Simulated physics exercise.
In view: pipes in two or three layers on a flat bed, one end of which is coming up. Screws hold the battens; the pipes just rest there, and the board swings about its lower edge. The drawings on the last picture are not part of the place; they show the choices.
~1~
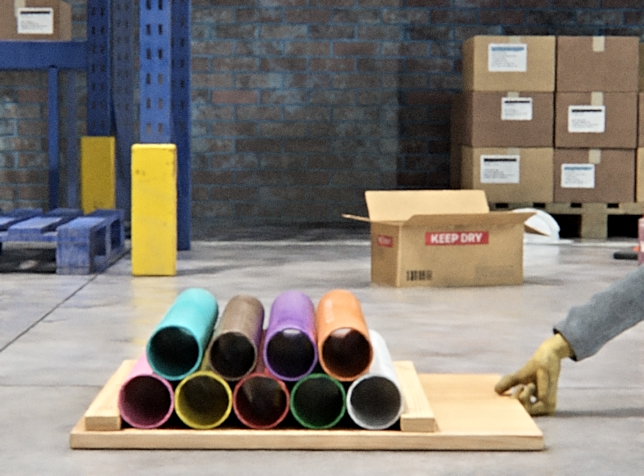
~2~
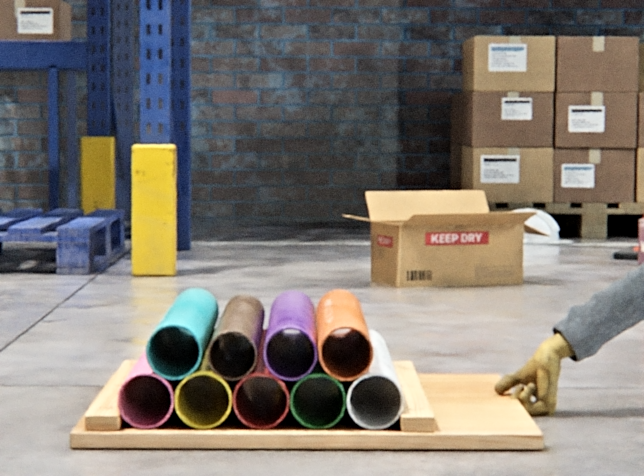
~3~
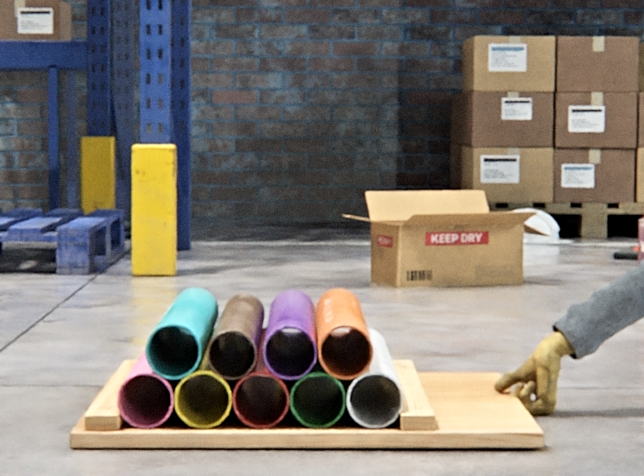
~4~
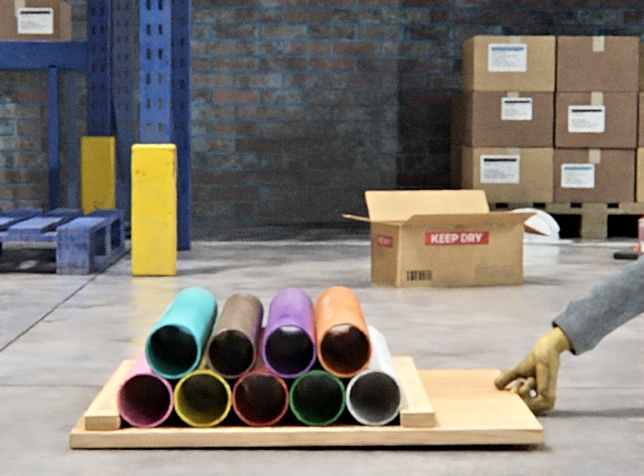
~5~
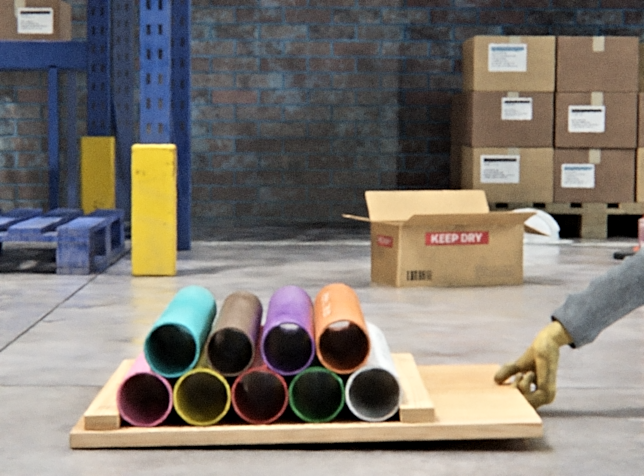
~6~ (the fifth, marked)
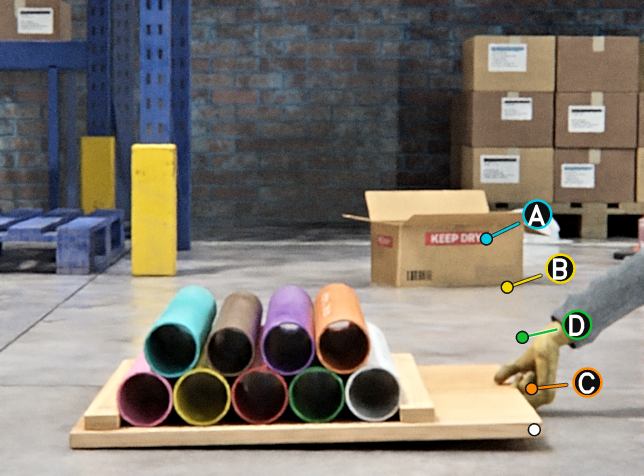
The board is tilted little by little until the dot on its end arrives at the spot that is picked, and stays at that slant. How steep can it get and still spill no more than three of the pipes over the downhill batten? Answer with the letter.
The answer is mark A.
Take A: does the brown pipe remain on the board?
Yes, with A.
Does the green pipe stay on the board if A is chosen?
The green pipe: Yes.
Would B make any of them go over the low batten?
No, at B.
On the marked copy, A at (487, 239); B at (507, 287); C at (532, 389); D at (522, 337); the white dot at (534, 430).
Taking A. A third of the way, board at 16°.
Two thirds of the way, board at 26°.
When it is over, board at 26°, none over the low batten.
As for the rest, B none over the low batten; C none over the low batten; D none over the low batten.
